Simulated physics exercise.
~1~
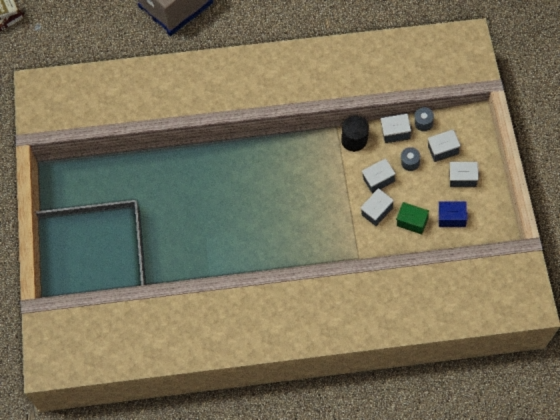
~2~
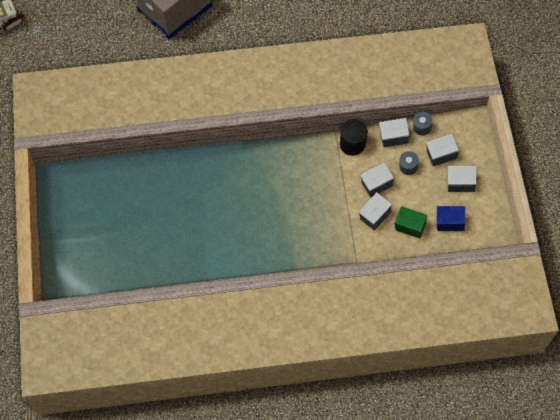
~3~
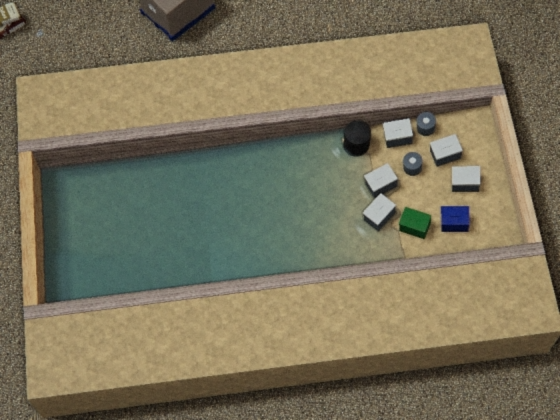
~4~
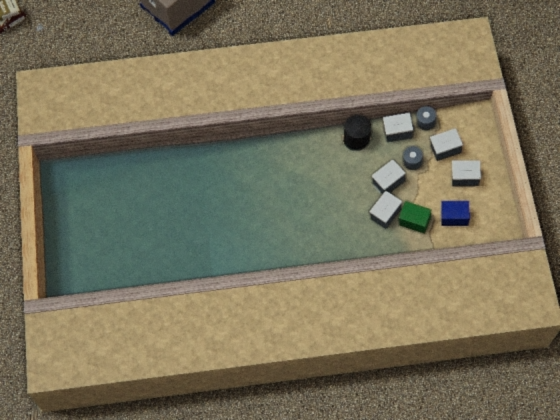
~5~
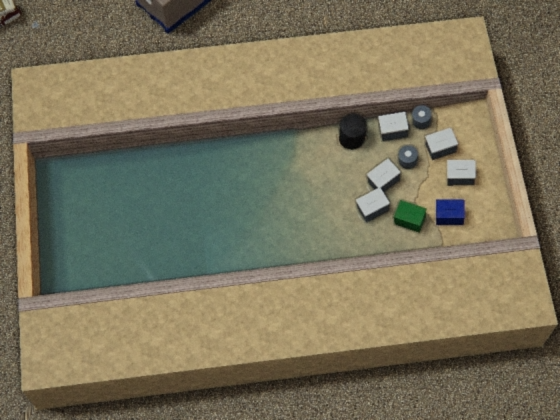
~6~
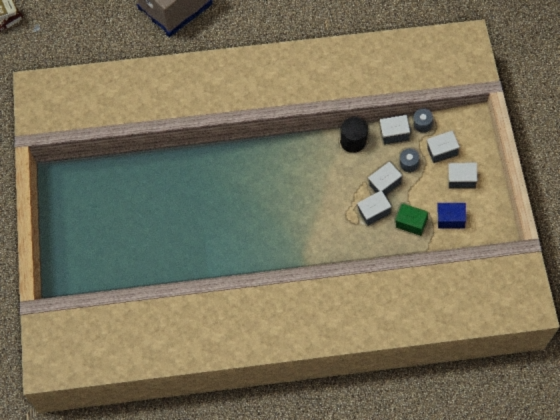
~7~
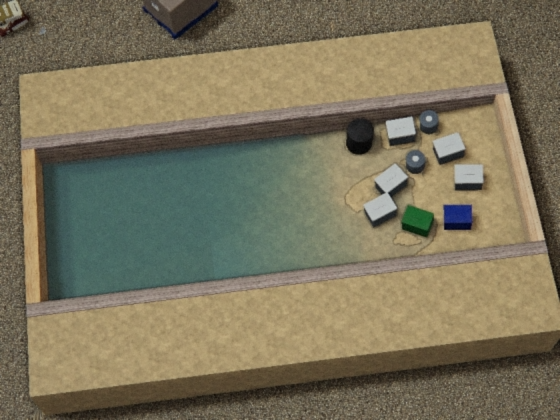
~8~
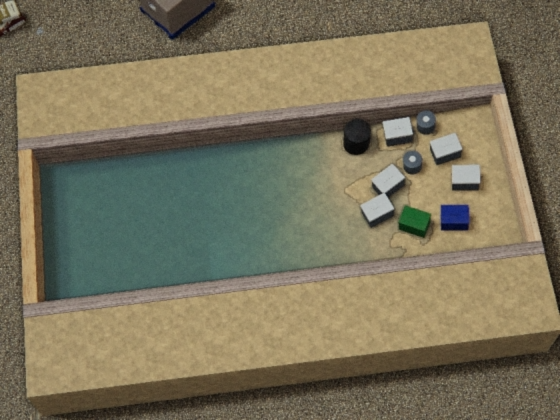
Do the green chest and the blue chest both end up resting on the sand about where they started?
Yes. The green chest stays put and the blue one barely shifts, and both are sitting aground at the end.
